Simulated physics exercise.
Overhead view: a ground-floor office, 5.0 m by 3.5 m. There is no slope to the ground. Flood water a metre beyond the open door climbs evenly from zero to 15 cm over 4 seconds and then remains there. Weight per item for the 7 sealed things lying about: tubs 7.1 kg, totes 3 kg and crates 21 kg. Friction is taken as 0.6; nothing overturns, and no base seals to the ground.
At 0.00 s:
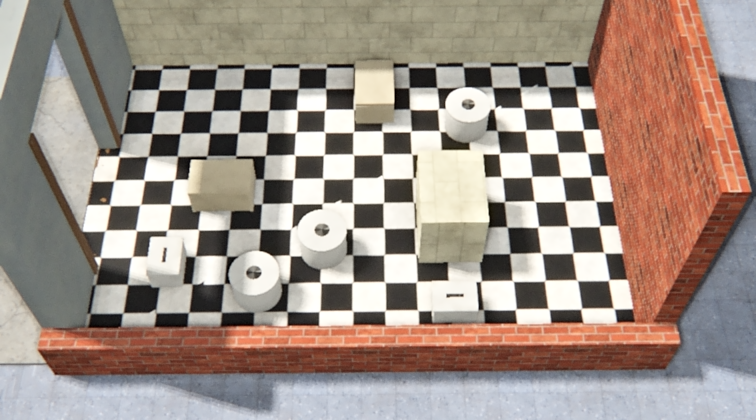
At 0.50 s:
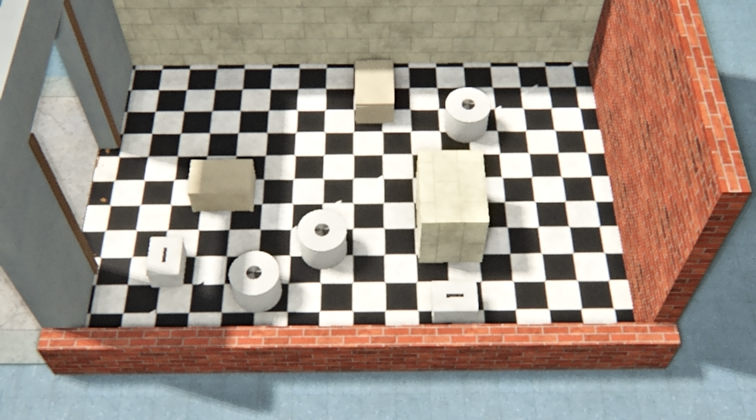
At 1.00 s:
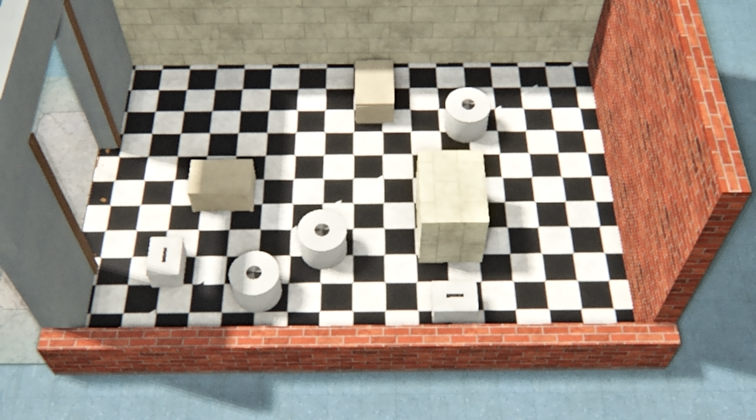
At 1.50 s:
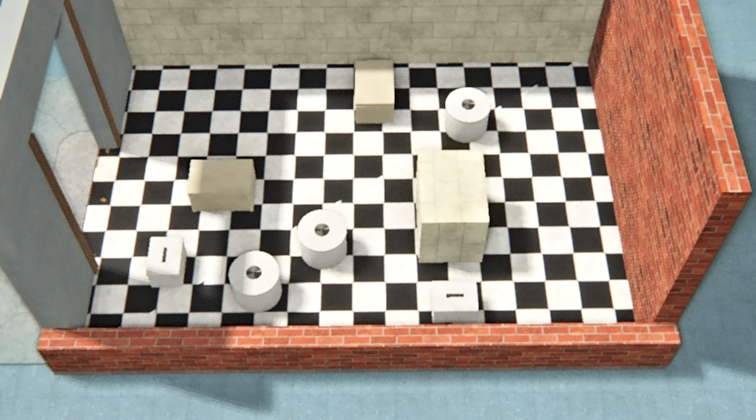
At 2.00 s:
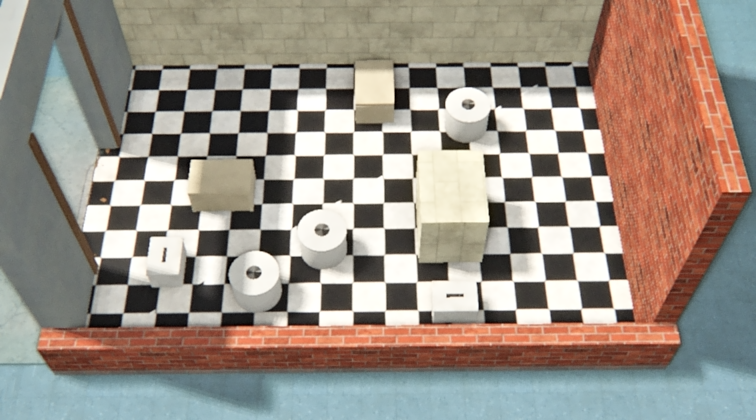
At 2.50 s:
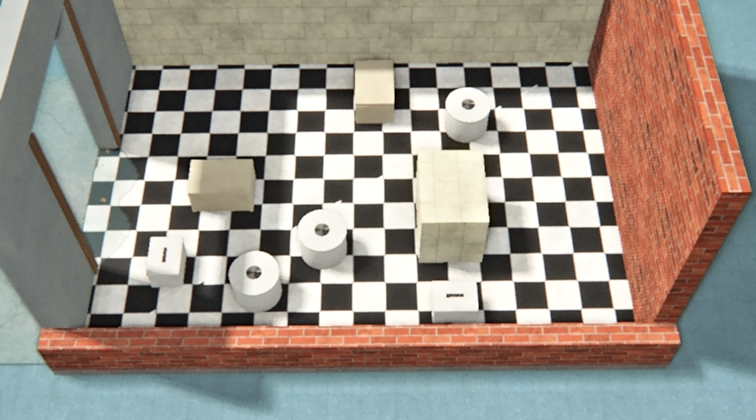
In a checkered-floor room with brick walls, pale boxes and round white tubs stayed still while bluish water spread over the ground outside, then crept in through the opening on the left.
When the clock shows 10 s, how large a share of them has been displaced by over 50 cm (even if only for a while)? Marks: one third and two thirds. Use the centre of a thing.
My guess is it lands in the middle band.
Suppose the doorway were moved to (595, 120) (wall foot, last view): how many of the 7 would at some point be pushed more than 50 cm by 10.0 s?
In that case 2 of them.
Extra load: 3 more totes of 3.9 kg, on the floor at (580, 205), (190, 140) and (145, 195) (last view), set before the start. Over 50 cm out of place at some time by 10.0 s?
In turn: Within the mark, beyond the mark, beyond the mark.
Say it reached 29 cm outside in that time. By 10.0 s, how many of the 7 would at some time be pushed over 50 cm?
7.
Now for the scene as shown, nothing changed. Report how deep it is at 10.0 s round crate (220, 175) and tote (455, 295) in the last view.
I'd put it at 5 cm and 5 cm respectively.
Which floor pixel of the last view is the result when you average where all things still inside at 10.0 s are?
The average lands around (399, 216).
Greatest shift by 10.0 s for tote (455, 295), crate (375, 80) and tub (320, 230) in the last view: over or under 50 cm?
Result, in turn: Exceeded / stayed within / exceeded.
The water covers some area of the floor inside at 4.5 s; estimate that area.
I'd put it close to 4.0 m2.
After 3.5 s 0 of 7 are over 50 cm from their spots; 0 afloat.
After 4.5 s 0 of 7 are over 50 cm from their spots; 0 afloat.
After 7.0 s 2 of 7 are over 50 cm from their spots; 2 afloat.
After 10.0 s 3 of 7 are over 50 cm from their spots, and 4 have been at some point; 4 afloat.
